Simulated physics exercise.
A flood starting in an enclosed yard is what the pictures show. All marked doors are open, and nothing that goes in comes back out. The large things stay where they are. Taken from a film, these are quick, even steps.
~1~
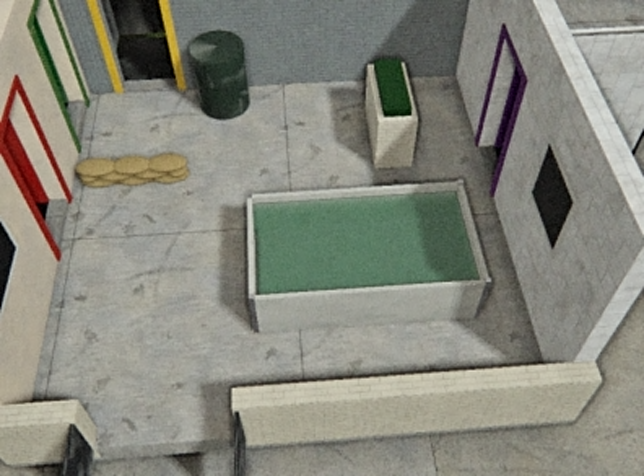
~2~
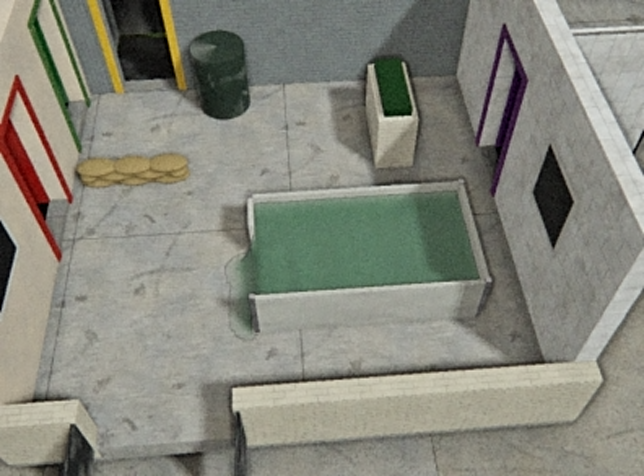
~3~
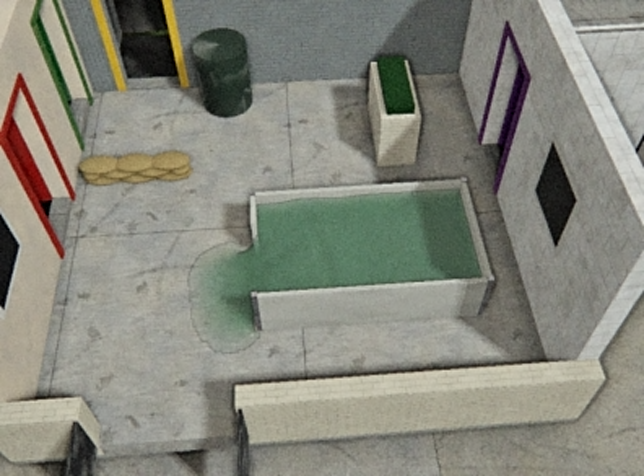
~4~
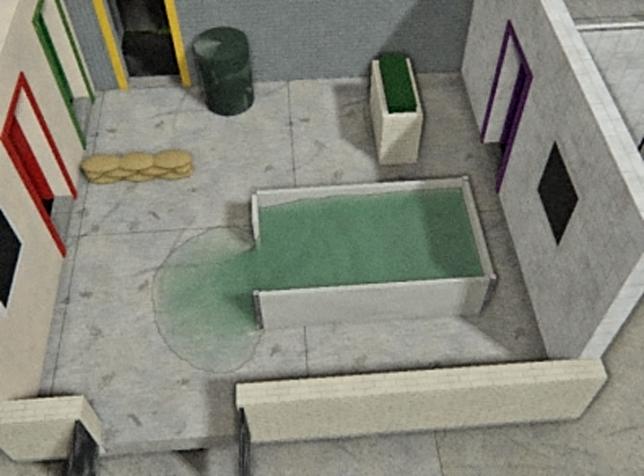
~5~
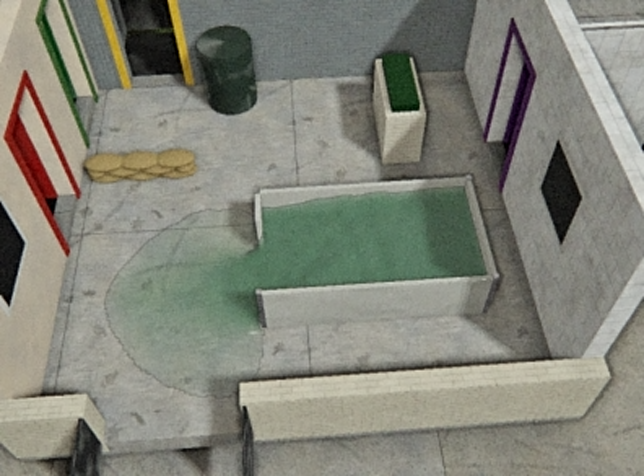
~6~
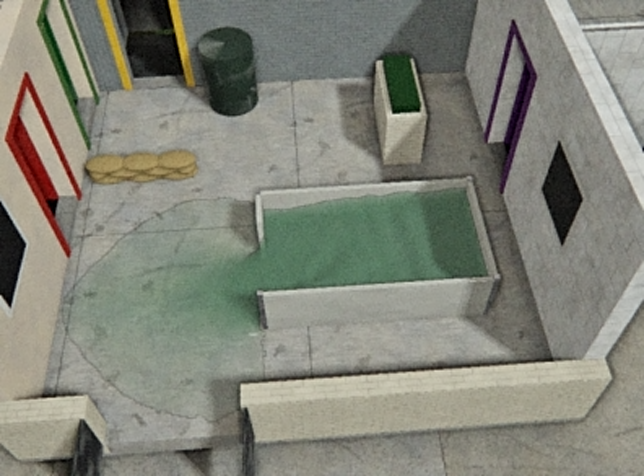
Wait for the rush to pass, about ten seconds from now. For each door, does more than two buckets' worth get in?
The purple door gets overrun I think, the red door gets overrun I think, the green door holds up fine I think, the yellow door gets overrun I think.
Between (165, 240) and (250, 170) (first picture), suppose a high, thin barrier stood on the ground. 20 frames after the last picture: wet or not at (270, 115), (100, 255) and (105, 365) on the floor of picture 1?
Point by point: First not reached, second submerged, third submerged.
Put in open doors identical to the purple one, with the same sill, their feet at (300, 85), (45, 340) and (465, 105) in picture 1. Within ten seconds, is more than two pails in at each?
As listed: Is under, passes that mark, holds.
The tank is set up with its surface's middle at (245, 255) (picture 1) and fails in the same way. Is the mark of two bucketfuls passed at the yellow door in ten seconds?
Yellow door exceeds the threshold.
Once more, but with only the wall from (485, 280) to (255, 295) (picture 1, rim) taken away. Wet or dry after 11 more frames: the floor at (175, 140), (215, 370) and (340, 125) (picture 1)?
Spot one ends up untouched by the spill, spot two deluged, spot three untouched by the spill.
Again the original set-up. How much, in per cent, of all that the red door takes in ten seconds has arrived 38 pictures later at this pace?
Working it through, I arrive at 95 %.
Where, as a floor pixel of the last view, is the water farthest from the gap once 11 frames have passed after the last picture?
The wet point farthest out is around (95, 120).
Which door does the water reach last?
That would be the purple one.
A moment on, water covers 30 % of the floor; the purple door not reached, the red door wet at the sill, nothing in, the green door not reached, the yellow door not reached.
Next, water covers 30 % of the floor; the purple door not reached, the red door under two buckets in, the green door wet at the sill, nothing in, the yellow door not reached.
Then, water covers 40 % of the floor; the purple door not reached, the red door over two buckets in, the green door wet at the sill, nothing in, the yellow door under two buckets in.
Later, water covers 70 % of the floor; the purple door under two buckets in, the red door far over two buckets in, the green door wet at the sill, nothing in, the yellow door over two buckets in.
In the end, water covers 90 % of the floor; the purple door over two buckets in, the red door far over two buckets in, the green door wet at the sill, nothing in, the yellow door over two buckets in.
